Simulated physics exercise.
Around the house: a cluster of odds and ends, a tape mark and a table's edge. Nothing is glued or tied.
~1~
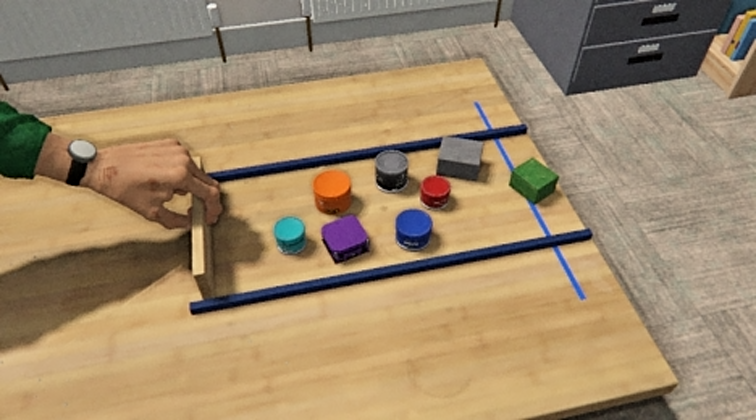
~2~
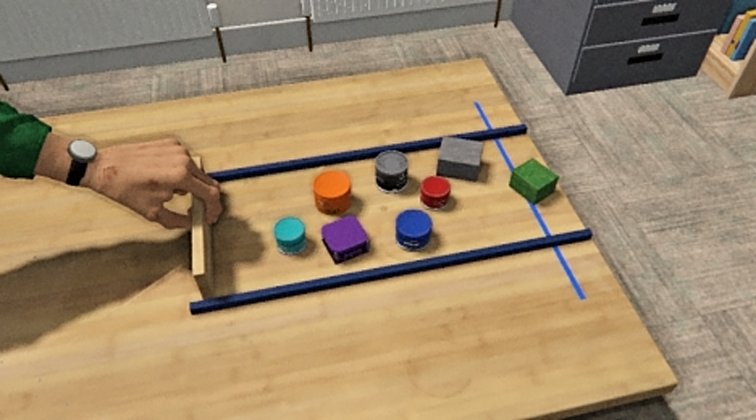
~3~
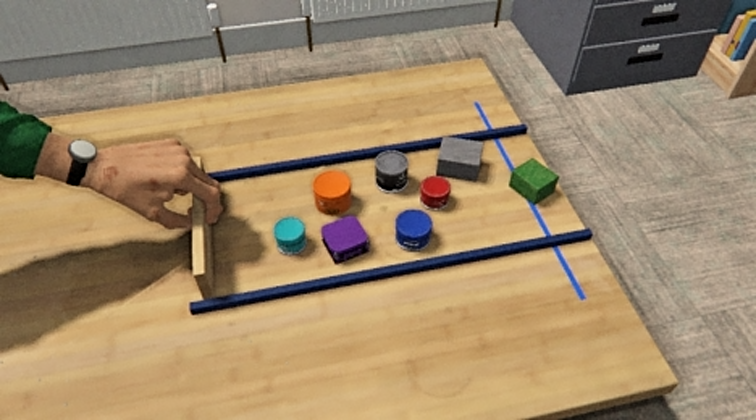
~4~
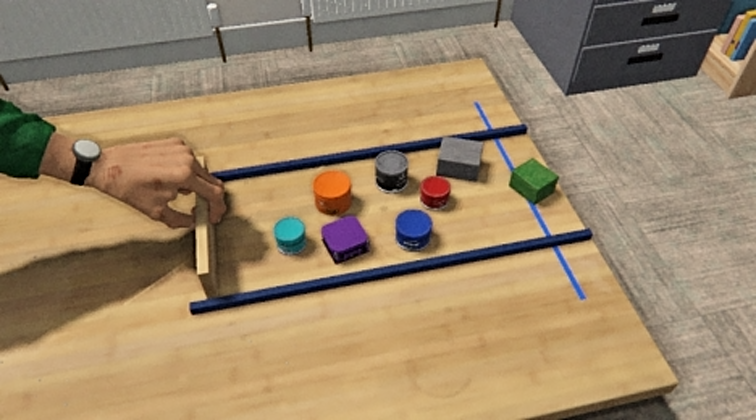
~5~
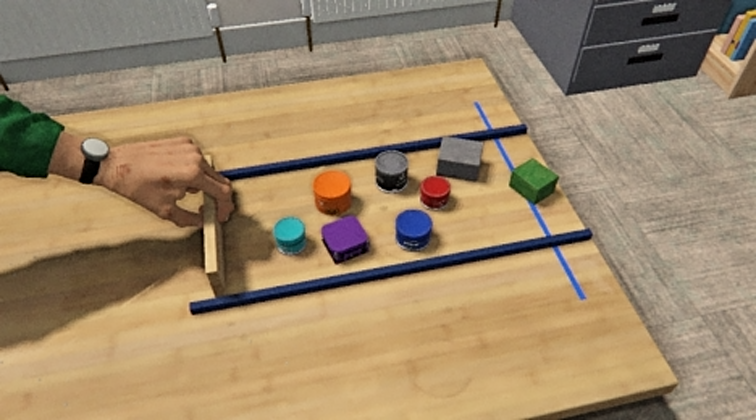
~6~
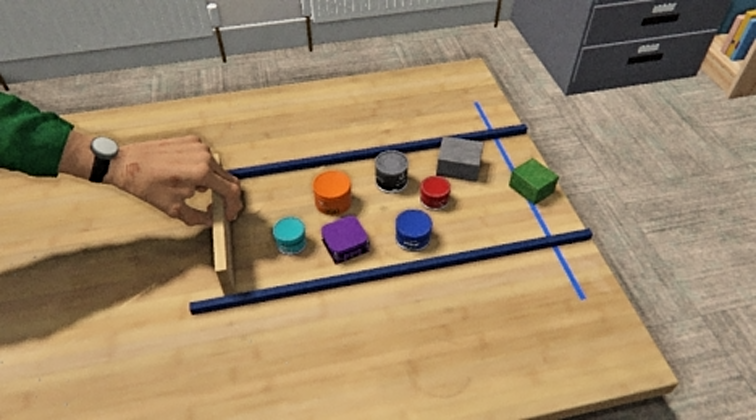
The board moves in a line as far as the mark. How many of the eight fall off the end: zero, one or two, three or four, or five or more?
As it turns out, the number that fall off is three or four.
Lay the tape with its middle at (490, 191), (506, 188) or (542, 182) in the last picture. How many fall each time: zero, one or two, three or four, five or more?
The falls would be none; just one or two; at least five.
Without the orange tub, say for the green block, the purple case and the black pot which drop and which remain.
The green block tumbles off, the purple case does not fall, the black pot holds on.
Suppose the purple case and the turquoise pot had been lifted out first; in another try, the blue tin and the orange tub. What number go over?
It would be 2 and 2.
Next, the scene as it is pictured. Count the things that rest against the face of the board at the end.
It touches 4.
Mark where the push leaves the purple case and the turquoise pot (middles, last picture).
Near (559, 214) and (543, 188).
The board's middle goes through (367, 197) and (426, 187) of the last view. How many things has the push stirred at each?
First 5, then 7.
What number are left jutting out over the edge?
It comes to 0.
A little later, none off yet; green block at rest near (533, 181); grey block at rest near (460, 159); red tin at rest near (435, 193).
When it is over, the number that fall off is three or four; down, blue tin, red tin, grey block and green block.
